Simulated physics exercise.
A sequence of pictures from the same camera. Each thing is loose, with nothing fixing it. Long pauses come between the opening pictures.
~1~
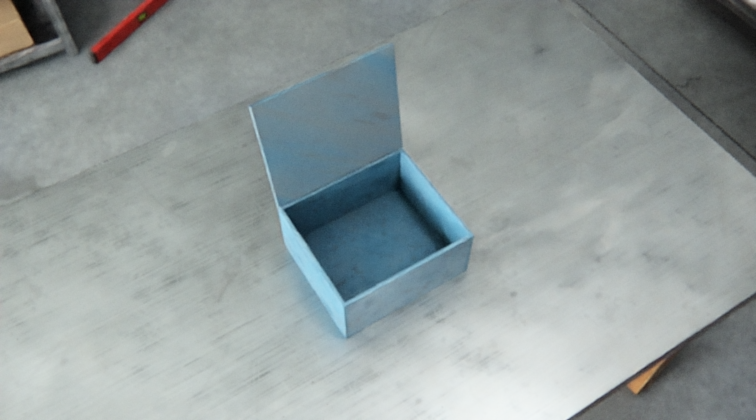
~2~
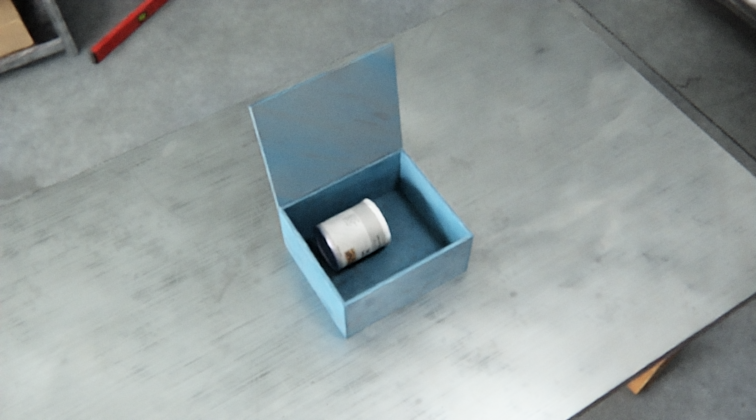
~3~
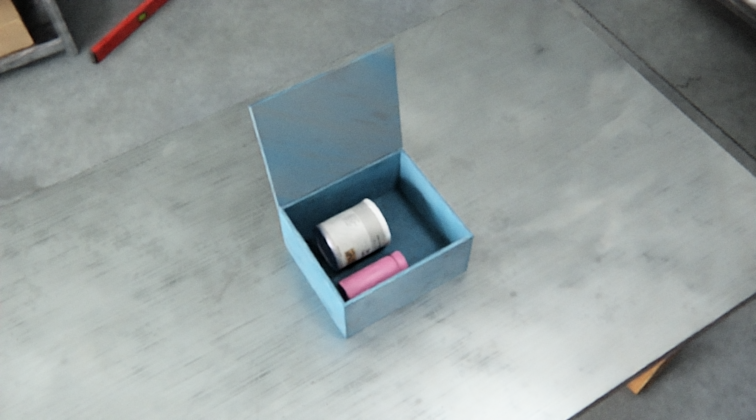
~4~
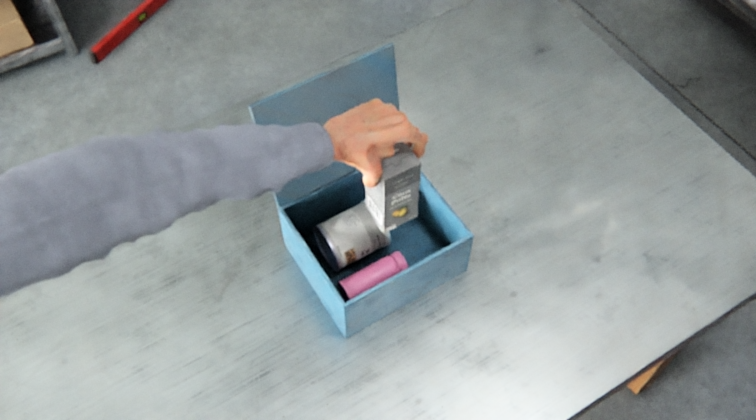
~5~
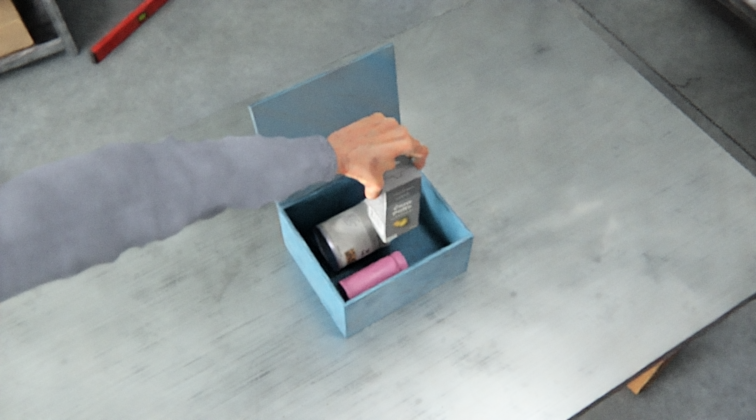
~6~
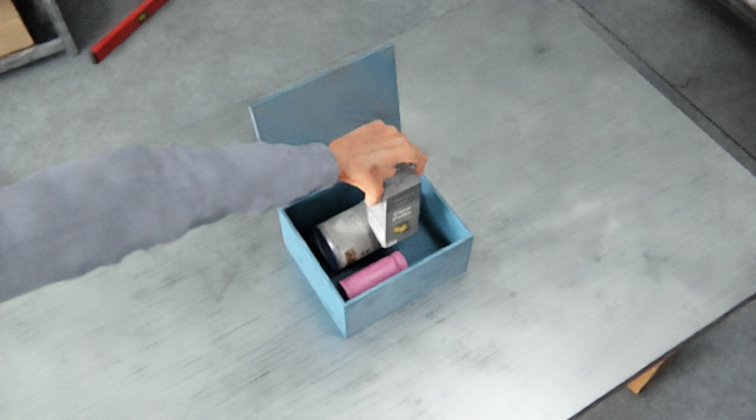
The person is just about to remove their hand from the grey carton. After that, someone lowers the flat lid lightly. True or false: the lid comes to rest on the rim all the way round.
False, it is held up.
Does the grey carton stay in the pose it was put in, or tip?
The grey carton ends up leaning.
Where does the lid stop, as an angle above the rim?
Angle above rim: About 18°.
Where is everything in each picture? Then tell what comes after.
In the first frame, the last thing is not in view yet.
In the second frame, the last thing is not in view yet.
In the third frame, the last thing is not in view yet; pink shaker (374, 277).
In the fourth frame, on its way; grey carton (392, 187); pink shaker (374, 277).
In the fifth frame, on its way; grey carton (394, 198); pink shaker (374, 277).
In the sixth frame, in place under the hand; grey carton (393, 204); pink shaker (374, 277).
Then, 0.60 s later than the last frame, grey carton tilted by 48° near (421, 230); white tin moved a little.
Then, 1.50 s later than the last frame, lid 66° above the rim; grey carton tilted by 47° near (422, 230); white tin moved a little.
Then, 1.80 s later than the last frame, lid 35° above the rim; grey carton tilted by 47° near (422, 230); white tin moved a little; pink shaker moved a little.
When it is over, lid 18° above the rim; lying over in the box, grey carton; the other 2 as before. End places, in pixels of the last picture, grey carton near (422, 230).
